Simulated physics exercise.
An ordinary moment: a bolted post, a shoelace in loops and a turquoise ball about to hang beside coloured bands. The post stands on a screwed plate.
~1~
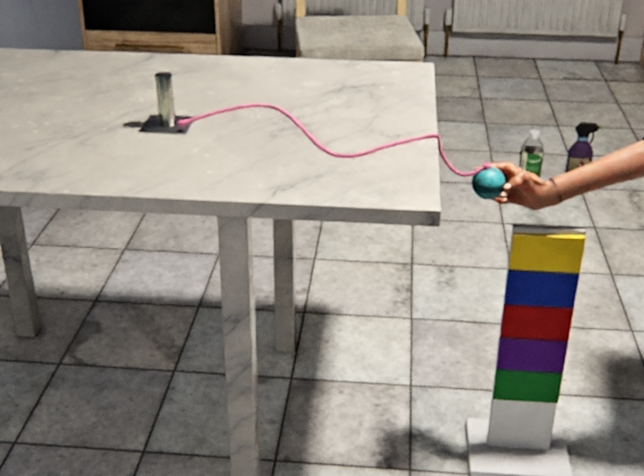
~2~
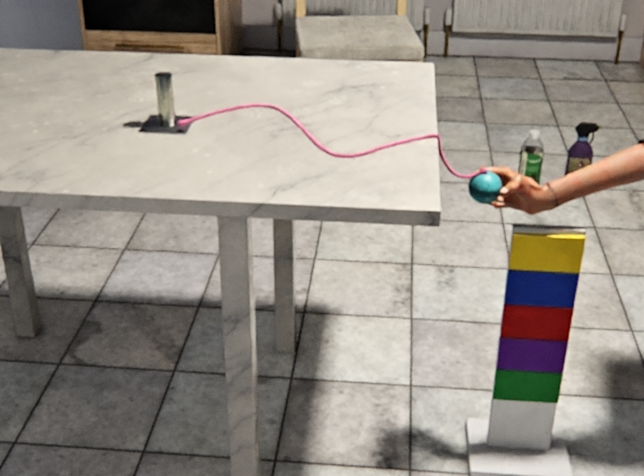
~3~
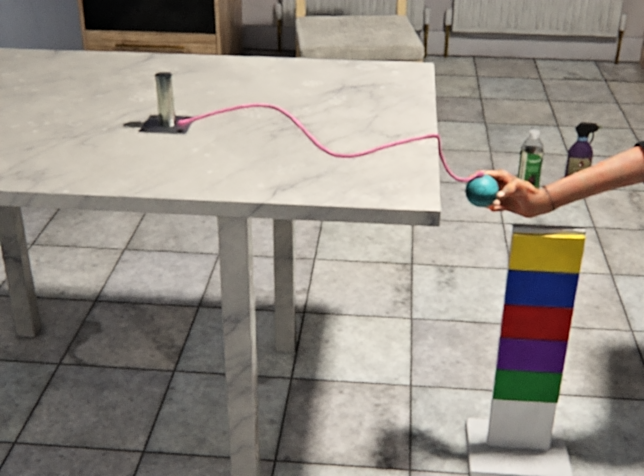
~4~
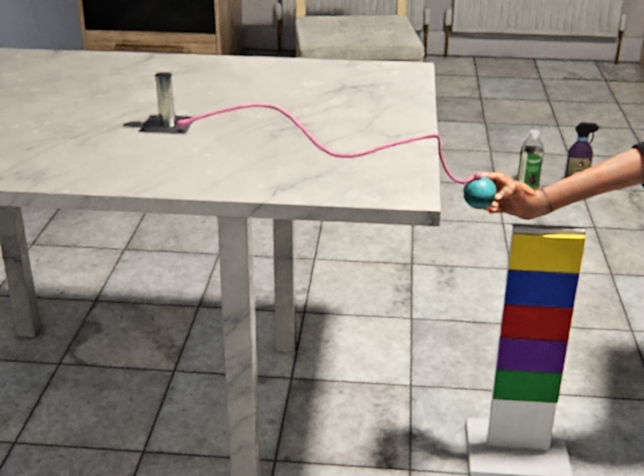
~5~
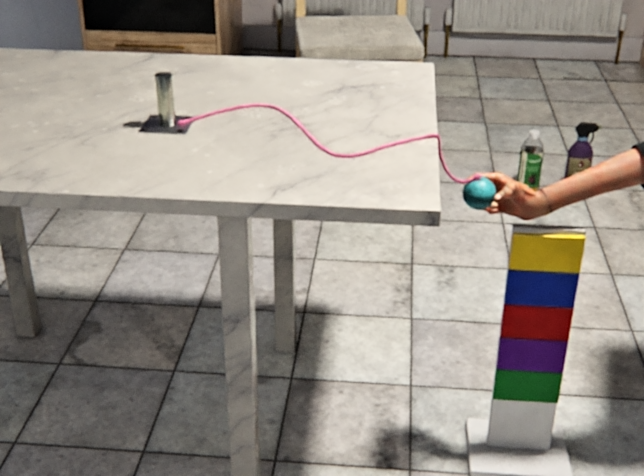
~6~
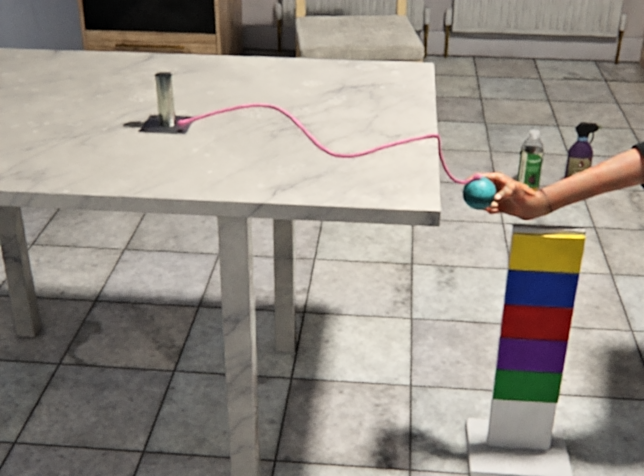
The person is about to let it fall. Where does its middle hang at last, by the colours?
The red one.
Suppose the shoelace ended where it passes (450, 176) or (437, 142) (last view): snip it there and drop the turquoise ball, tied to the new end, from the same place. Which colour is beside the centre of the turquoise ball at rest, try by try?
Taking them in turn: Blue; yellow.
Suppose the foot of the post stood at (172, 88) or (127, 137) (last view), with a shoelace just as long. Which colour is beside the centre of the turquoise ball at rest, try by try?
In that order: Blue; blue.
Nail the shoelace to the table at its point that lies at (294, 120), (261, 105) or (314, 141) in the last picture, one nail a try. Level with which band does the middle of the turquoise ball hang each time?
Try by try: Blue; blue; yellow.
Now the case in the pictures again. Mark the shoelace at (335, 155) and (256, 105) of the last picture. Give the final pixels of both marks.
They go to (432, 129) and to (271, 126).
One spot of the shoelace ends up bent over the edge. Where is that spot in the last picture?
The one at (341, 156).
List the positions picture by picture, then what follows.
Turquoise ball (488, 183); yellow (547, 254); blue (542, 290); red (537, 324); purple (532, 356); green (528, 387), in the first picture.
Turquoise ball (485, 187); shoelace through (210, 114) (278, 109) (309, 135) (362, 154) (429, 137), in the second picture.
Turquoise ball (482, 191), in the third picture.
Turquoise ball (479, 193); shoelace through (210, 114) (278, 109) (309, 135) (362, 154) (429, 137), in the fourth picture.
Turquoise ball (479, 194), in the fifth picture.
Turquoise ball (479, 194); shoelace through (210, 114) (278, 109) (309, 135) (362, 154) (429, 137), in the sixth picture.
A little later, ball near (429, 287); level with blue.
Next, ball near (420, 299); level with red.
When it is over, ball near (428, 306); level with red. The shoelace holds its middle at red.
